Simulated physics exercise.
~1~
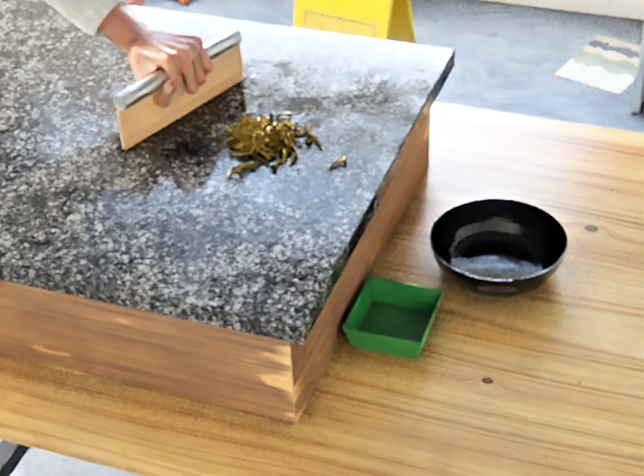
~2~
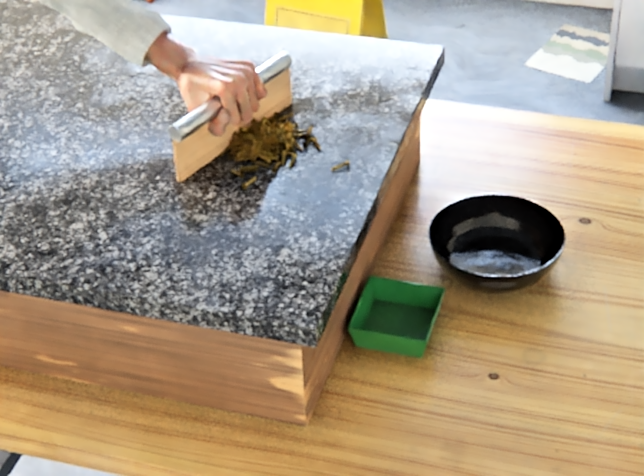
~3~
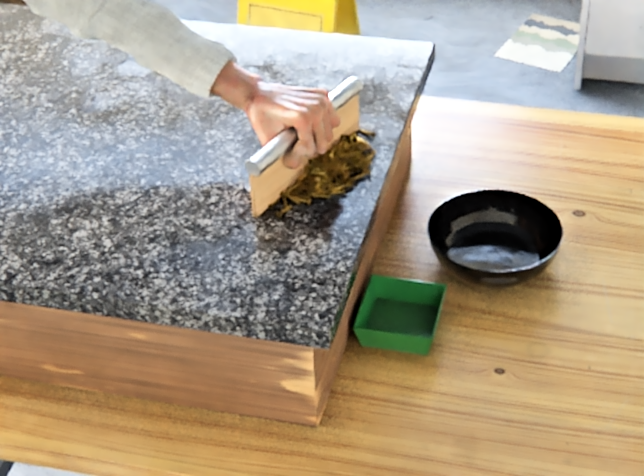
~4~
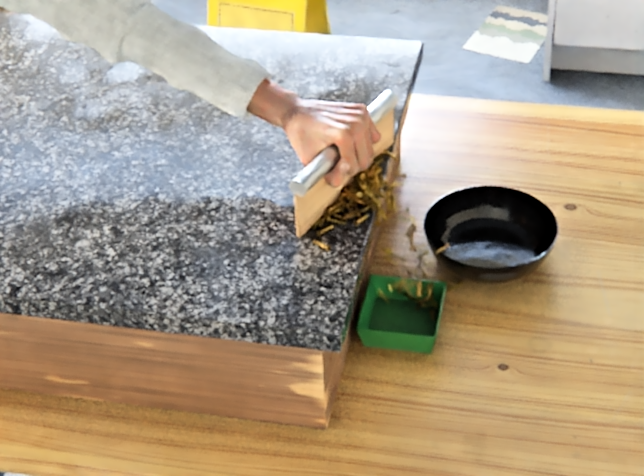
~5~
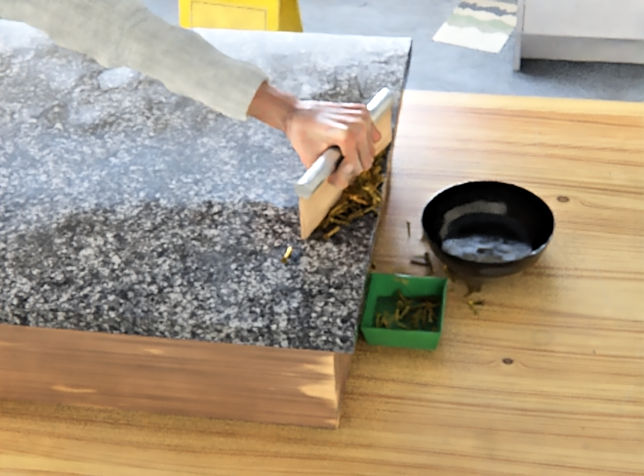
A hand scrapes brass-coloured screws across a speckled slab, spilling some into a green tin.
